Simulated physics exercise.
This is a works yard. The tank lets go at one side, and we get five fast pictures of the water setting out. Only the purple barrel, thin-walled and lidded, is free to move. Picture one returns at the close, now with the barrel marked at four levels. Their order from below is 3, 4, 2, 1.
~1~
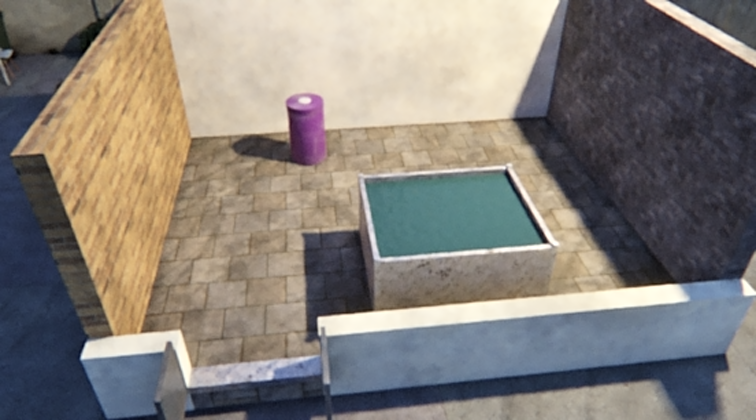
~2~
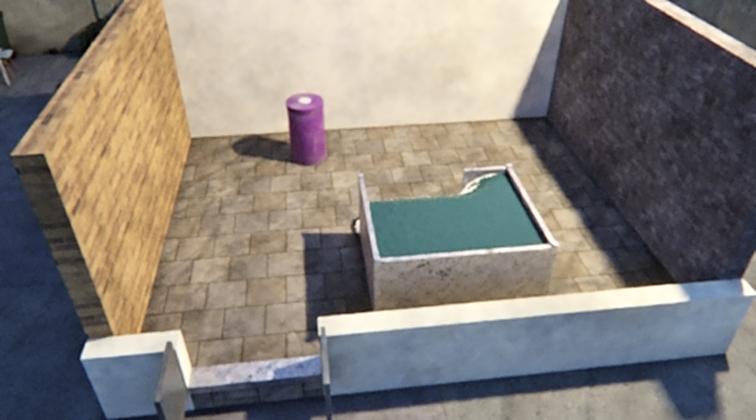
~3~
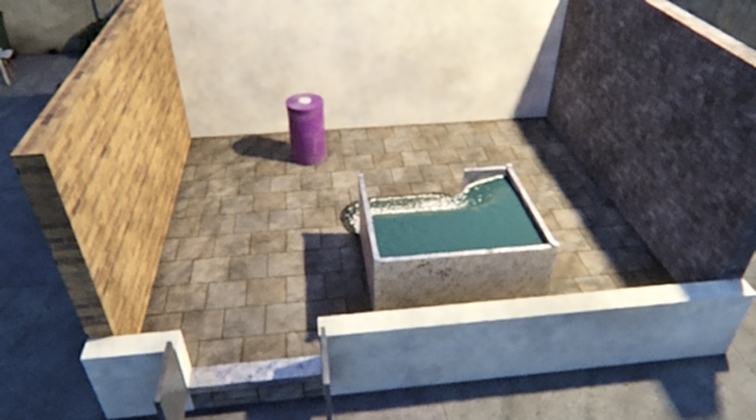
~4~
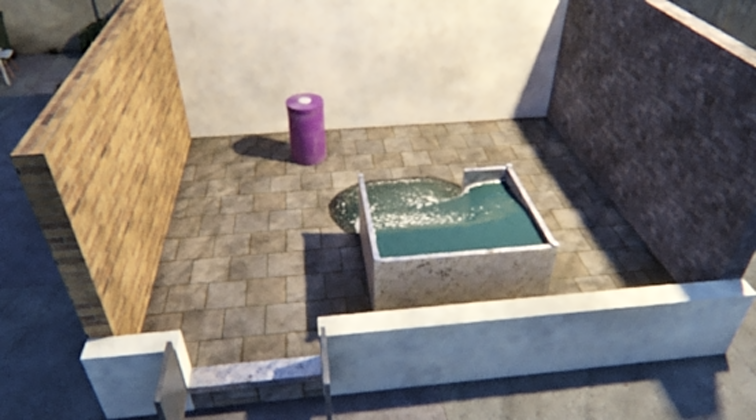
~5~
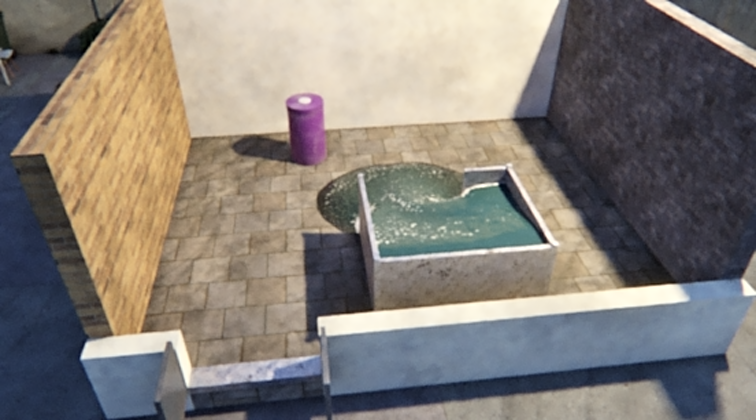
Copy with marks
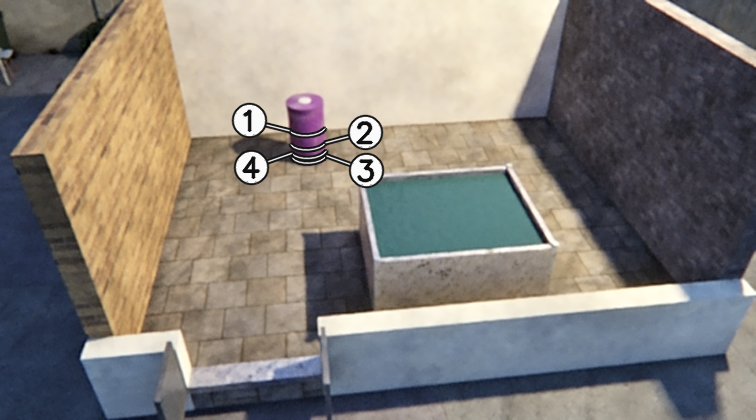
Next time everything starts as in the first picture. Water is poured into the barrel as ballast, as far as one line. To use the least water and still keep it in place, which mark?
The limit is 1.
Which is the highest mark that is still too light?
2.
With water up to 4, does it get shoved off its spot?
Yes.
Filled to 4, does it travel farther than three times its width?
Yes, clearly.
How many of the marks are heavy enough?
One.
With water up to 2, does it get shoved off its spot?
Yes, that goes wrong.
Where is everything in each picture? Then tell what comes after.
Lid of the purple barrel at (305, 101); tank full, its middle at (450, 214); open gate at (251, 327).
Water covers 2 % of the ground, mostly out of sight from here.
Water covers 5 % of the ground, mostly out of sight from here.
Water covers 8 % of the ground and is seen nearest the barrel at (341, 197).
Lid of the purple barrel at (305, 101); water covers 11 % of the ground and is seen nearest the barrel at (331, 187).
On the marked copy, 1 at (307, 135); 2 at (308, 149); 3 at (309, 163); 4 at (309, 158); from the bottom up 3, 4, 2, 1.
For mark 1, it does not move.
For mark 2, it is pushed about its own width away.
For mark 3, it is pushed about 6 times its own width away.
For mark 4, it is pushed about 5 times its own width away.
